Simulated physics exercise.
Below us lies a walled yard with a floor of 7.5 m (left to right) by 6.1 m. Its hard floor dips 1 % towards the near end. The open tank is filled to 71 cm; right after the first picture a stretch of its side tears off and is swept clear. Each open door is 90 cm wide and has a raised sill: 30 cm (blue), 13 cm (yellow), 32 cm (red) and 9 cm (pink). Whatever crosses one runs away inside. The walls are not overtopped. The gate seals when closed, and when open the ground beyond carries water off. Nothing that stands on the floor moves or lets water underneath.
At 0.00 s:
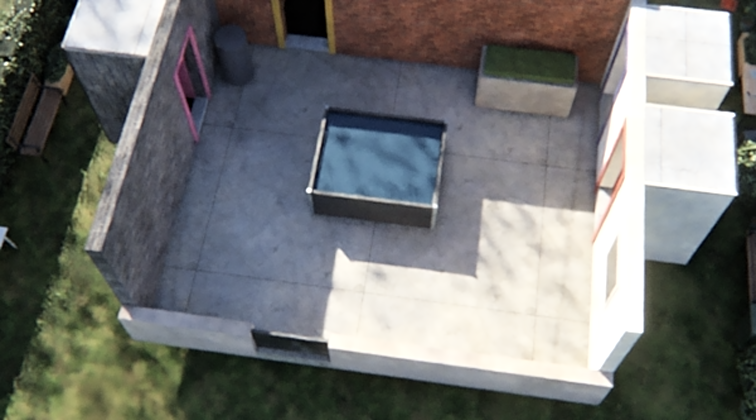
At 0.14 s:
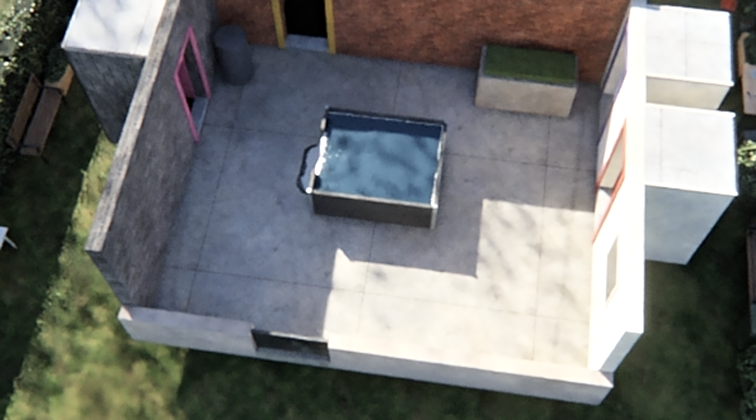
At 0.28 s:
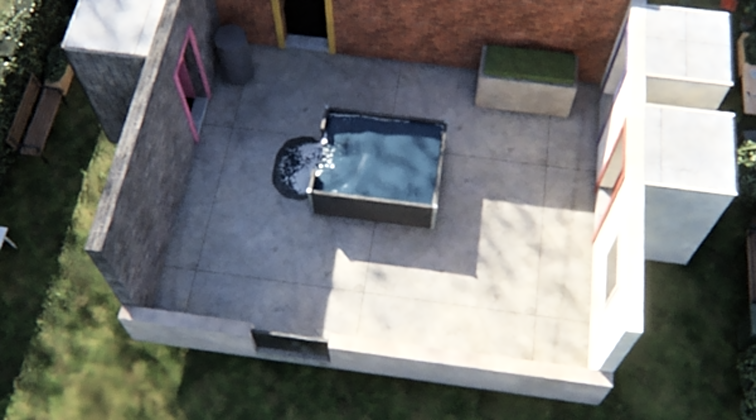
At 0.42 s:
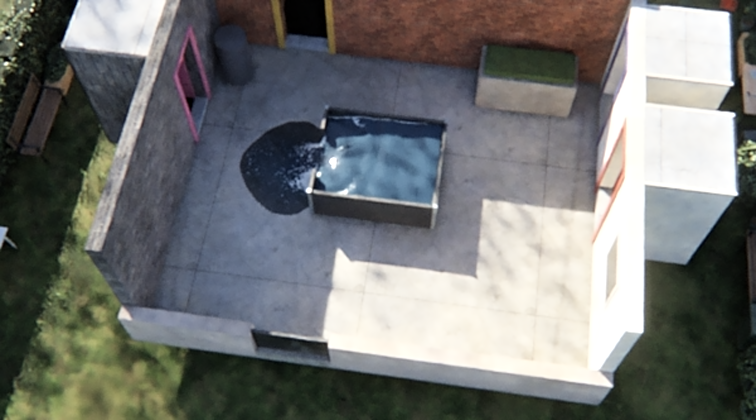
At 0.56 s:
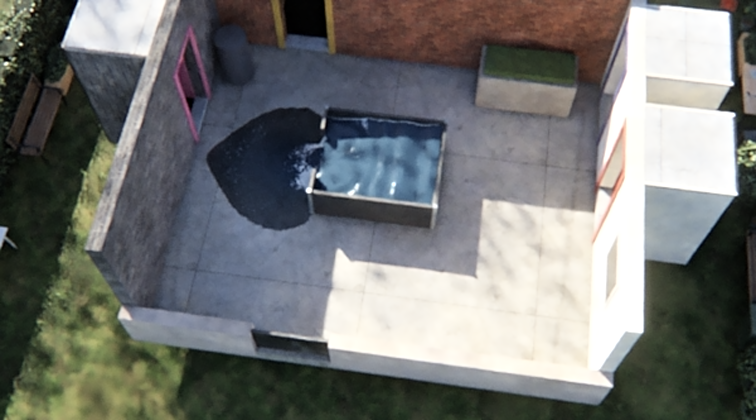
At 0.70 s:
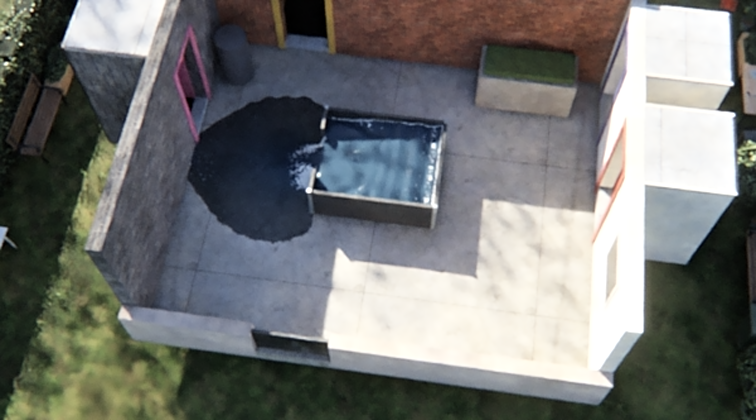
A walled yard with a pale grey concrete floor, edged by grass, is seen from high above by a still camera. A dark-sided open tank of blue water stands near the middle, with a pink-framed opening at left, a yellow-framed doorway in the brick wall behind, and a green-topped planter at upper right. Water bursts from the tank's left side, foaming at the gap, and spreads leftward across the floor in a widening dark pool.
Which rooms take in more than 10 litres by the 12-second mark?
The water let in: At the blue door it stays under the limit; at the yellow door it keeps below the limit; at the red door it stays under the limit; at the pink door it goes over the limit.
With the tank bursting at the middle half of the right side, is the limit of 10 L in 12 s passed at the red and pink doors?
Then: Red not over, pink below.
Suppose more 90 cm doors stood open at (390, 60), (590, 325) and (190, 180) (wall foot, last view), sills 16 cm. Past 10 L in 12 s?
In turn: Under, below, past it.
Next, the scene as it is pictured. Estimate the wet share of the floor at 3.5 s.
Near 35 per cent is wet.
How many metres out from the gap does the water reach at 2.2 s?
Roughly 4.2 m.
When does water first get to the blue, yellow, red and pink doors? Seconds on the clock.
Blue 9.0 s, yellow 2.4 s, red 8.0 s, pink 0.8 s.
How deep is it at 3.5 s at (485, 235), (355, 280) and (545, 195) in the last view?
About 0, 0 and 0 cm.
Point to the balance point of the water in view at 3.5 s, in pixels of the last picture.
Around (300, 185).
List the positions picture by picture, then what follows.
The first picture shows still water, 71 cm deep, in the open tank at (379, 158).
In the second picture, water pours out at (322, 163) and has run 0.5 m, to (314, 148); typically 11 cm deep outside, 71 cm at the open tank's back.
In the third picture, water pours out at (322, 164) and has run 0.9 m, to (281, 155); typically 12 cm deep outside, 71 cm at the open tank's back.
In the fourth picture, the front is at (245, 171), 1.5 m from the gap at (322, 164); 1.9 m2 of floor is under water; 71 cm left at the back of the open tank.
In the fifth picture, the front is at (213, 155), 2.1 m from the gap at (322, 164); 3.5 m2 of floor is under water; 70 cm left at the back of the open tank.
In the sixth picture, the front is at (189, 172), 2.5 m from the gap at (322, 164); 5.1 m2 of floor is under water; 63 cm left at the back of the open tank.
After 1.4 s water covers 20 % of the floor and is deepest (42 cm) near (317, 168); blue door not reached, yellow door not reached, red door not reached, pink door 22 cm at the sill, 32 L in.
After 2.2 s water covers 25 % of the floor and is deepest (36 cm) near (148, 323); blue door not reached, yellow door not reached, red door not reached, pink door 26 cm at the sill, 110 L in.
After 3.5 s water covers 35 % of the floor and is deepest (26 cm) near (317, 168); blue door not reached, yellow door 7 cm at the sill, 0 L in, red door not reached, pink door 19 cm at the sill, 203 L in.
After 7.0 s water covers 85 % of the floor and is deepest (15 cm) near (148, 323); blue door not reached, yellow door 7 cm at the sill, 0 L in, red door not reached, pink door 11 cm at the sill, 278 L in.
After 12.0 s water covers 95 % of the floor and is deepest (10 cm) near (546, 378); blue door 5 cm at the sill, 0 L in, yellow door 3 cm at the sill, 0 L in, red door 6 cm at the sill, 0 L in, pink door 6 cm at the sill, 283 L in.
